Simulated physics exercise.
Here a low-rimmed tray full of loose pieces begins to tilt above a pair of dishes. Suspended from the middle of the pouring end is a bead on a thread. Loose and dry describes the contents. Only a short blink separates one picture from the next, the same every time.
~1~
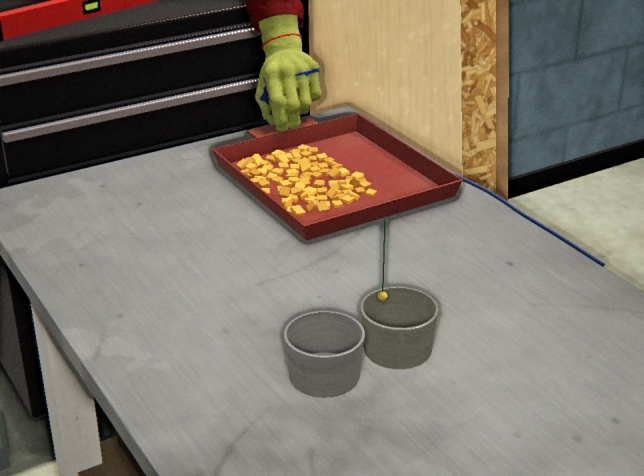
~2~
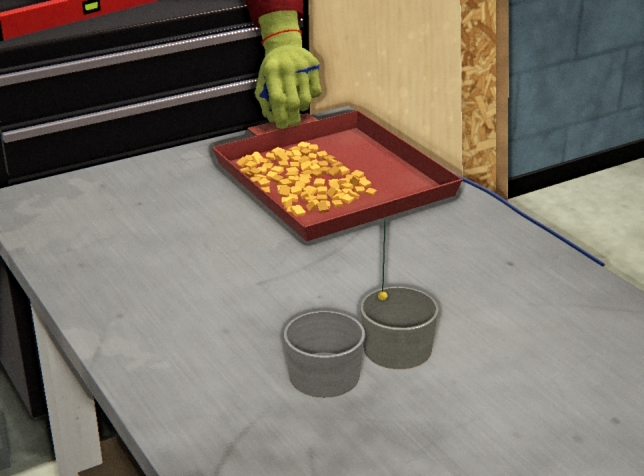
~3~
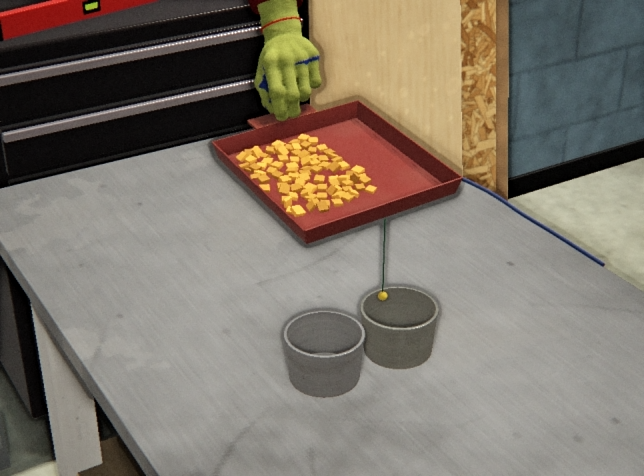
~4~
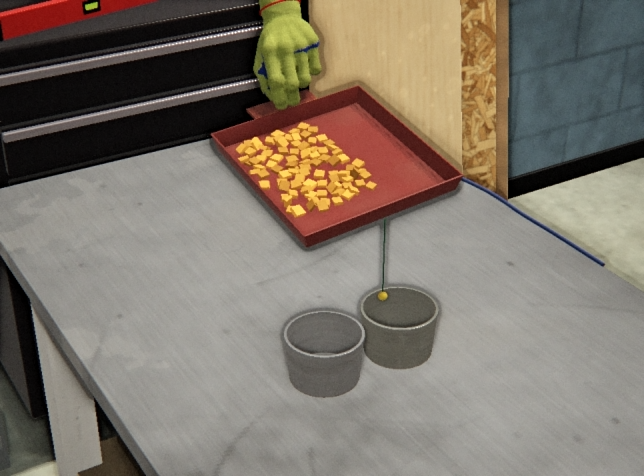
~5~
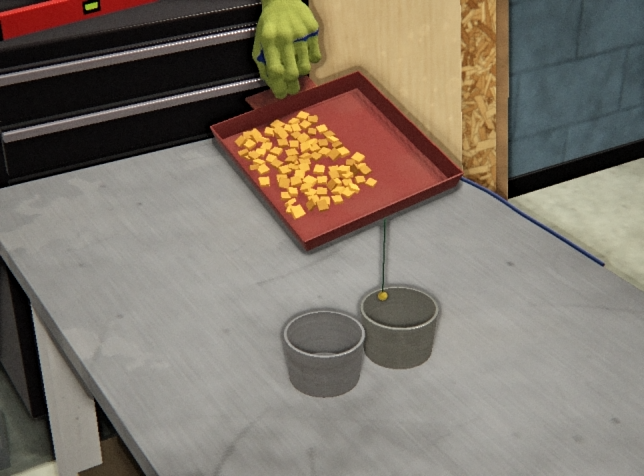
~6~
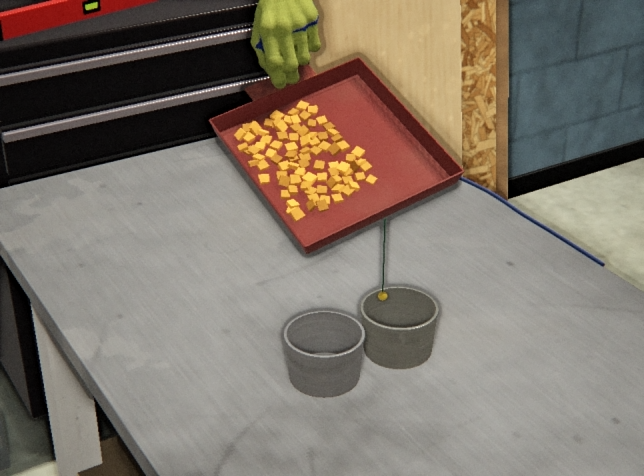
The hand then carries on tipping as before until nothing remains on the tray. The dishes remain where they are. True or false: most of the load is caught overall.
True.
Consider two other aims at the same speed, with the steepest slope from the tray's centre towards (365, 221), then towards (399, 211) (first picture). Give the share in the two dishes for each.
Near 60 % and, after that, 20 %.
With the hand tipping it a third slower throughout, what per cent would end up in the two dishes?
Near 90 in a hundred.
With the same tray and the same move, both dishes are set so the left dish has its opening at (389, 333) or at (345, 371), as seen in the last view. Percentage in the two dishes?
The first try gives 0 per cent, the second 0 per cent.
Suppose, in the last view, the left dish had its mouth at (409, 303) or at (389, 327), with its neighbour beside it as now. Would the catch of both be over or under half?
Short of half, then short of half.
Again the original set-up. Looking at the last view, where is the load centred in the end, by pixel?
About (320, 366).
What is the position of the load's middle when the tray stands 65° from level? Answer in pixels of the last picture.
I'd put it at about (315, 224).
Shortly afterwards, tray tipped steeply; all but a few on the tray; only a few in the air.
Next, tray tipped past a quarter turn; near two thirds on the tray; near a third in the left dish; a little outside both; a little in the air.
Some moments later, tray tipped past a quarter turn; all but a few in the left dish; a little outside both.
In the end, tray tipped past a quarter turn; all but a few in the left dish; none at all in the right dish; a little outside both.
